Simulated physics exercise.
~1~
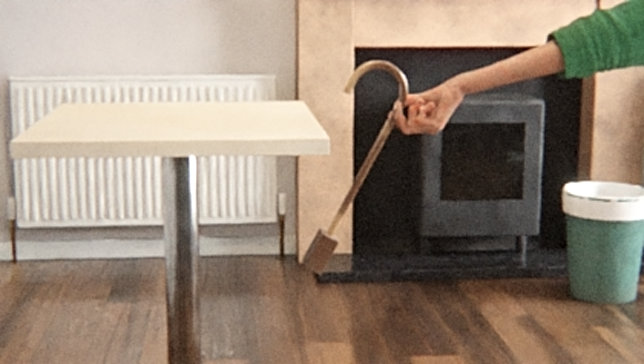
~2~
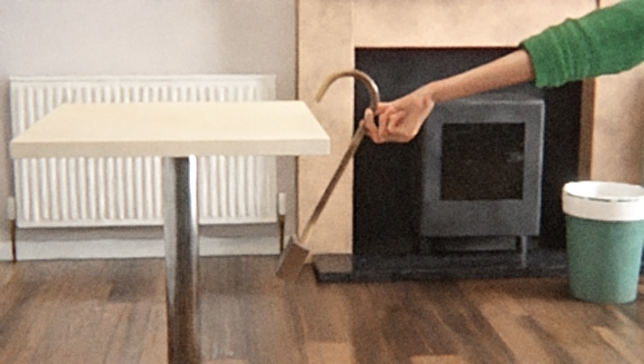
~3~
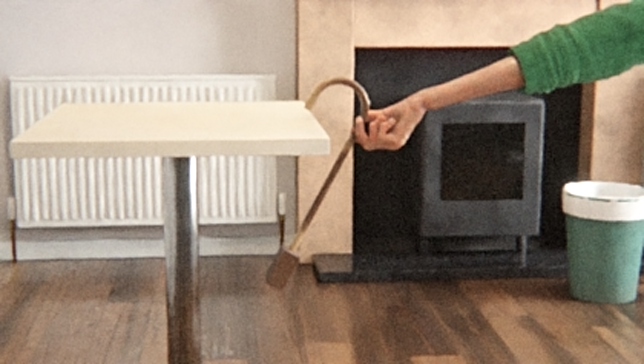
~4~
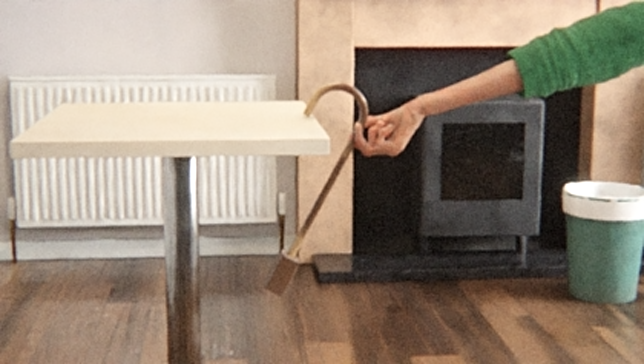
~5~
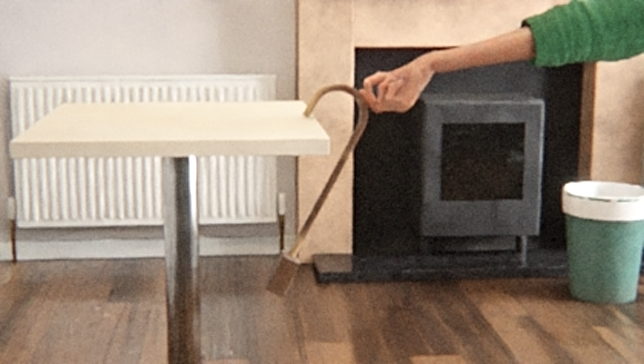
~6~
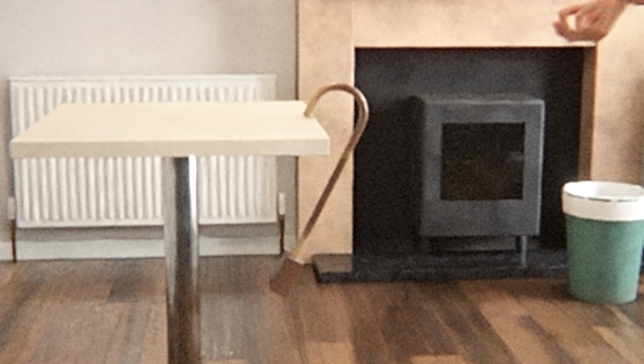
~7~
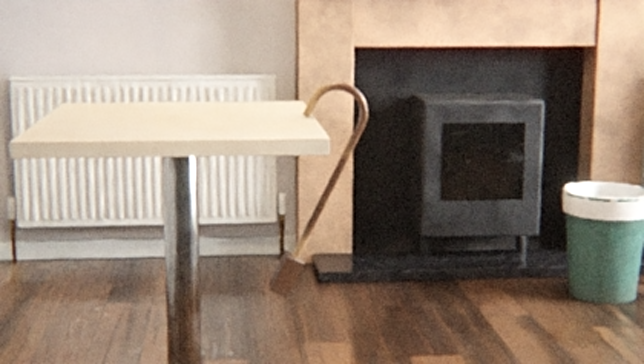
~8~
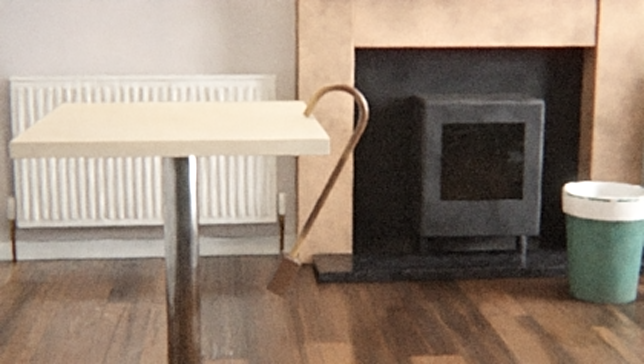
We see a hand in a green sleeve bring a long brown hooked object with a brush-like end leftward to a pale table and rest its crook on the edge. The hand lets go and withdraws to the right, and the object stays hanging from the table.
